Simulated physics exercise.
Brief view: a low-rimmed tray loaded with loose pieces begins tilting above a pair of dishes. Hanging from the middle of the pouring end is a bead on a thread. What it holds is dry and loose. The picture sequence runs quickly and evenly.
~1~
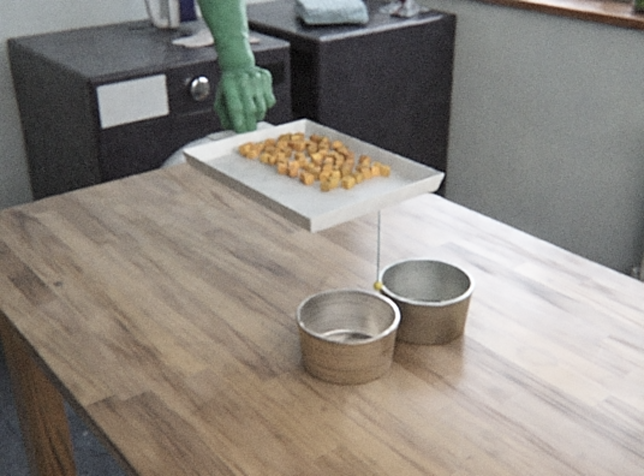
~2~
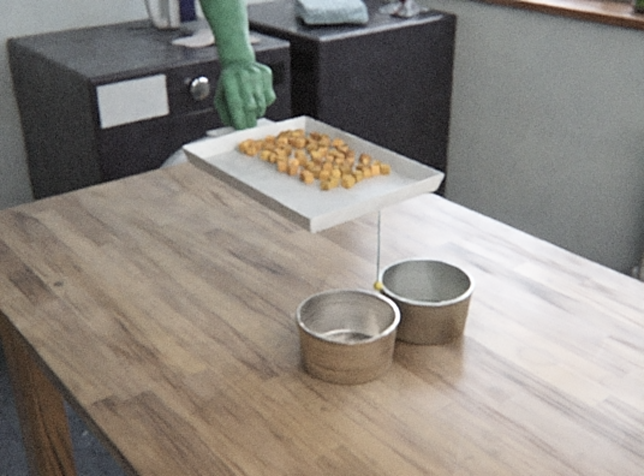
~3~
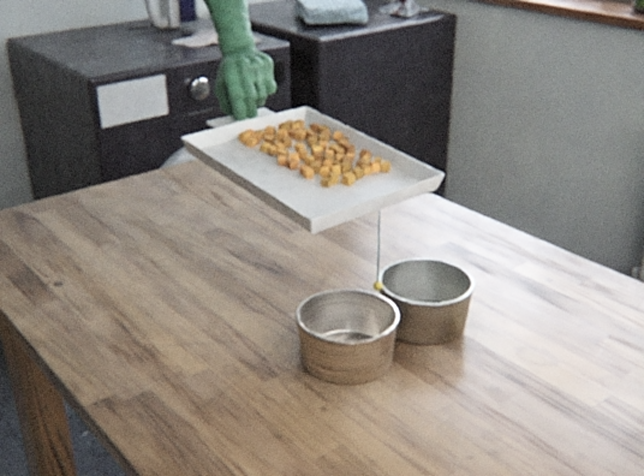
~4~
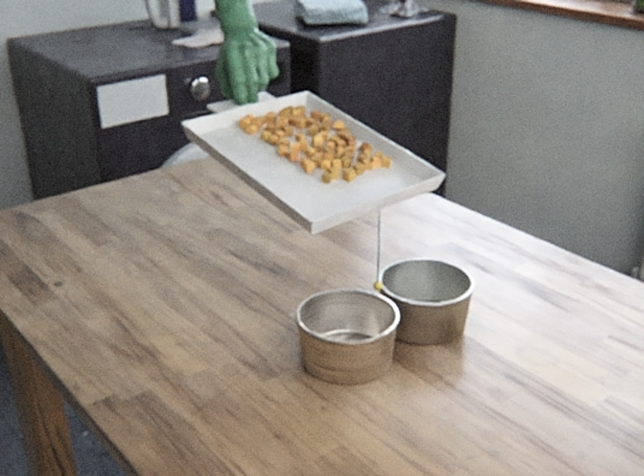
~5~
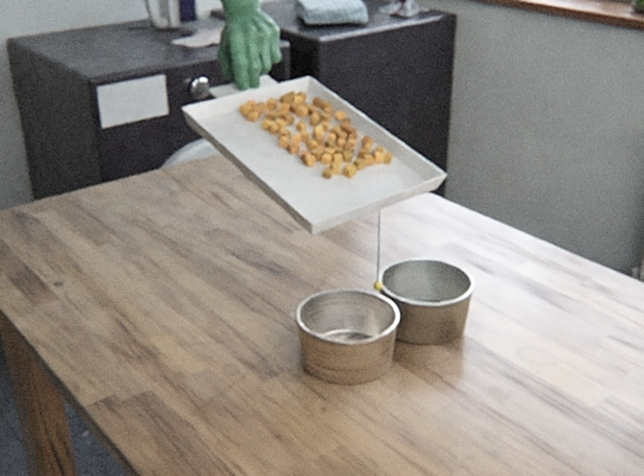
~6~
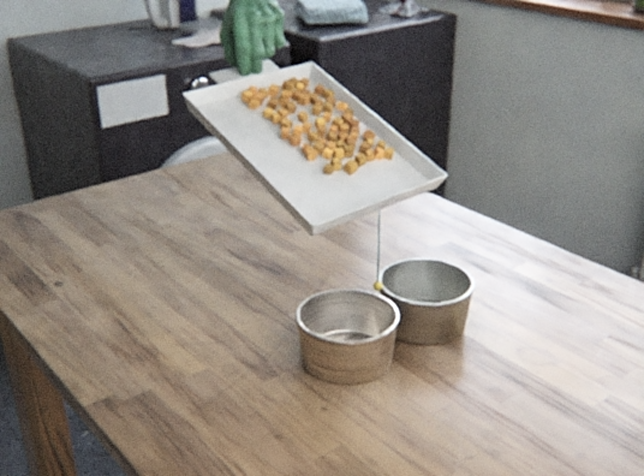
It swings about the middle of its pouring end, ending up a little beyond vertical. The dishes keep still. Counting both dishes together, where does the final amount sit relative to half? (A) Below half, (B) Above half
A, below half.
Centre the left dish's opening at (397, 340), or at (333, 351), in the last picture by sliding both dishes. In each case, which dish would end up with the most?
Place 1: The one on the left side; place 2: The one on the right side.
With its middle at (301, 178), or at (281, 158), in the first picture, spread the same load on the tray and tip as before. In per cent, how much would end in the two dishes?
About 20 % and 40 %.
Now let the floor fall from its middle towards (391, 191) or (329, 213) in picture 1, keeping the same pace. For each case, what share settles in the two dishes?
90 % and 60 %, roughly.
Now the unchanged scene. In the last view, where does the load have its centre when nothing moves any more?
Once it all stops, the middle lies near (418, 387).
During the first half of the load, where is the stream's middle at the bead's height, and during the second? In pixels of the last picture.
The opening part goes through (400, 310); what follows goes through (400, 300).
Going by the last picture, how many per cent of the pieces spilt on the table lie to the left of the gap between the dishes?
Near 10 %.
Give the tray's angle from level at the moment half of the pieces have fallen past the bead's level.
Reading: Some 95°.
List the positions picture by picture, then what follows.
In the first picture, corners of the pouring end at (312, 215) and (437, 174), level; middle of the load at (316, 159), croutons; left dish at (380, 354); right dish at (459, 316); bead on its thread at (378, 286).
In the second picture, corners of the pouring end at (312, 216) and (437, 174), level; middle of the load at (316, 157).
In the third picture, corners of the pouring end at (312, 216) and (438, 174), tipped barely, level across its low end; middle of the load at (316, 151).
In the fourth picture, corners of the pouring end at (313, 218) and (439, 173), tipped a little, level across its low end; middle of the load at (317, 142).
In the fifth picture, corners of the pouring end at (314, 219) and (440, 174), tipped a little, level across its low end; middle of the load at (318, 133).
In the sixth picture, corners of the pouring end at (315, 221) and (441, 174), tipped clearly, level across its low end; middle of the load at (320, 124); left dish at (380, 354); right dish at (459, 316).
Soon after the last picture, tray tipped steeply; nearly all on the tray; a small part in the air.
A little later, tray tipped right over; about half on the tray; a small part in the left dish; a stray few in the right dish; about half outside both.
Later still, tray tipped past a quarter turn; about a quarter in the left dish; a small part in the right dish; about two thirds outside both.
At rest, tray tipped past a quarter turn; about a quarter in the left dish; a small part in the right dish; about two thirds outside both.
